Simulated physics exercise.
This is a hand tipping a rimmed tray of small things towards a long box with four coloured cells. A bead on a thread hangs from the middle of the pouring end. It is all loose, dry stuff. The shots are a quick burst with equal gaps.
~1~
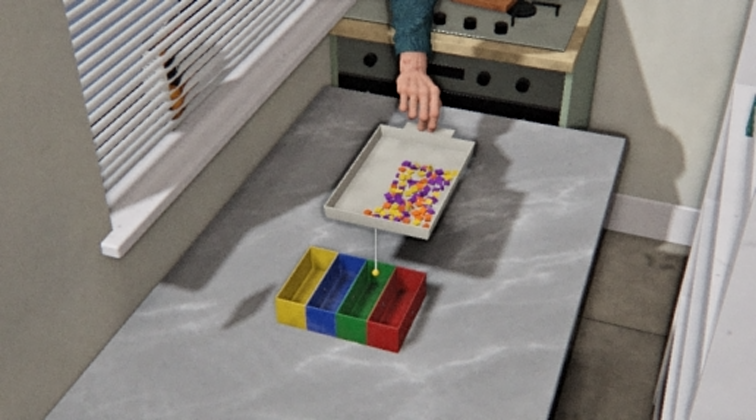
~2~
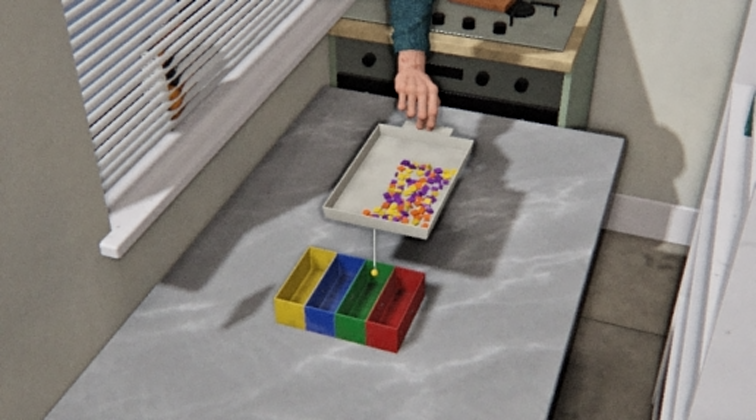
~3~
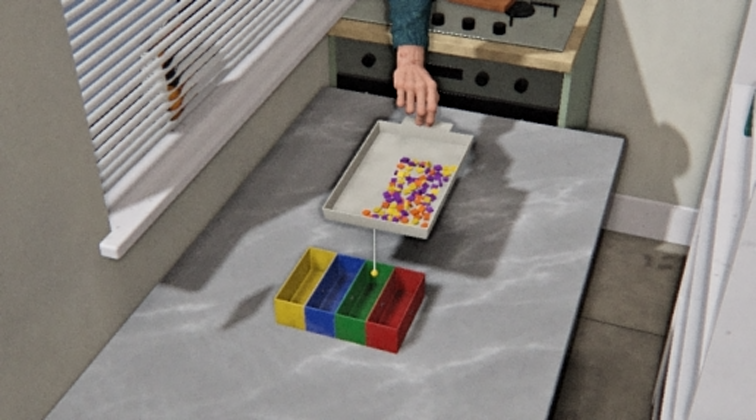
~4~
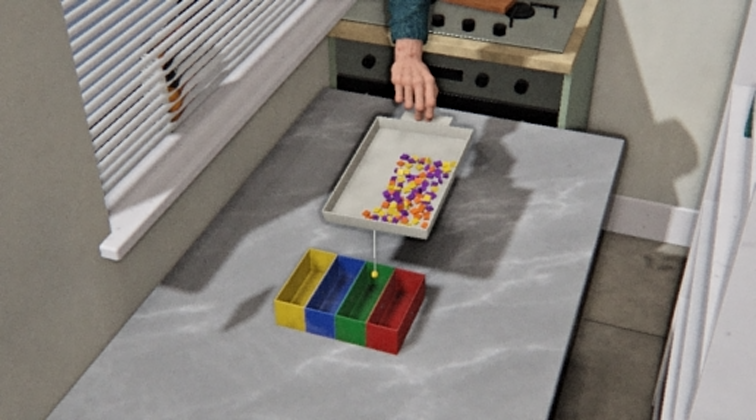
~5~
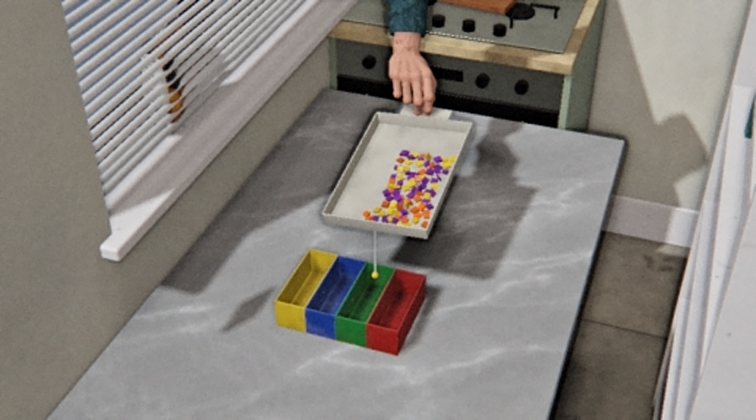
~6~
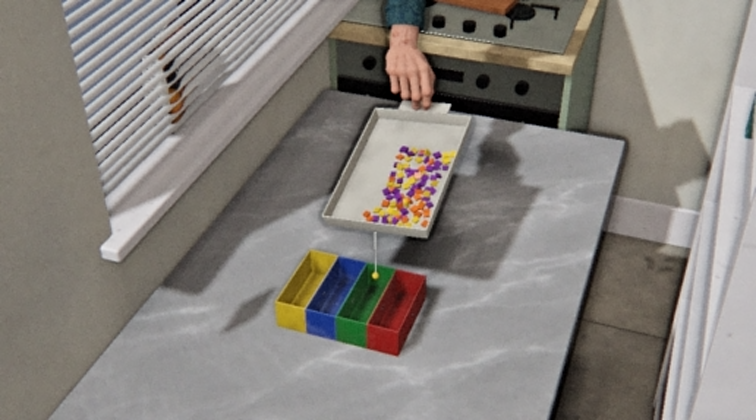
A hand slowly tilting a rimmed tray of small colourful pieces above a box with yellow, blue, green and red cells.
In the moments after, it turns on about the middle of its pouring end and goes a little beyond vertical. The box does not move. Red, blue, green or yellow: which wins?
Fullest: The blue cell.
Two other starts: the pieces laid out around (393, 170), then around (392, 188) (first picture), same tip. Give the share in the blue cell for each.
The first gives 70 %, the second 70 %.
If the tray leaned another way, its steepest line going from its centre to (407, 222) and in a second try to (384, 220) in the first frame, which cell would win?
One: Red. Two: The red cell.
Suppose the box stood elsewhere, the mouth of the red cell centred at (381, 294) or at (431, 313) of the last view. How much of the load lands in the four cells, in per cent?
Near 100 % and 70 %.
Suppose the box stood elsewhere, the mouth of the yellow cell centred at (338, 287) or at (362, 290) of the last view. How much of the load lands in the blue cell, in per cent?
About 10 and 0 per cent.
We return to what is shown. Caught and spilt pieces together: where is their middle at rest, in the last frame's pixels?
At about (336, 307).
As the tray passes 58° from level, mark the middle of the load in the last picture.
Close to (361, 212).
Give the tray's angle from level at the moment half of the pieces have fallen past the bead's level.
At about 110°.
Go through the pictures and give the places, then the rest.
Corners of the pouring end (327, 206) and (428, 228), level; middle of the load (416, 196), mosaic tiles; bead on its thread (376, 273); yellow cell (291, 312); blue cell (321, 319); green cell (352, 327); red cell (383, 335), in the first frame.
Corners of the pouring end (325, 206) and (427, 228), level; middle of the load (415, 196), in the second frame.
Corners of the pouring end (325, 208) and (426, 228), tipped barely, lowest at the left corner; middle of the load (415, 194), in the third frame.
Corners of the pouring end (324, 211) and (426, 228), tipped a little, lowest at the left corner; middle of the load (415, 192), in the fourth frame.
Corners of the pouring end (324, 213) and (425, 228), tipped a little, lowest at the left corner; middle of the load (415, 190), in the fifth frame.
Corners of the pouring end (324, 215) and (425, 228), tipped a little, lowest at the left corner; middle of the load (415, 188); yellow cell (291, 315); blue cell (321, 323); green cell (351, 330); red cell (383, 338), in the sixth frame.
Just after the last frame, tray tipped steeply; every one on the tray.
A moment on, tray tipped right over; almost all on the tray; just a few in the blue cell; just a few in the yellow cell.
Further on, tray tipped past a quarter turn; roughly two thirds in the blue cell; roughly a quarter in the yellow cell; about a tenth in the green cell.
When it is over, tray tipped past a quarter turn; roughly two thirds in the blue cell; roughly a quarter in the yellow cell; about a tenth in the green cell; not one in the red cell.
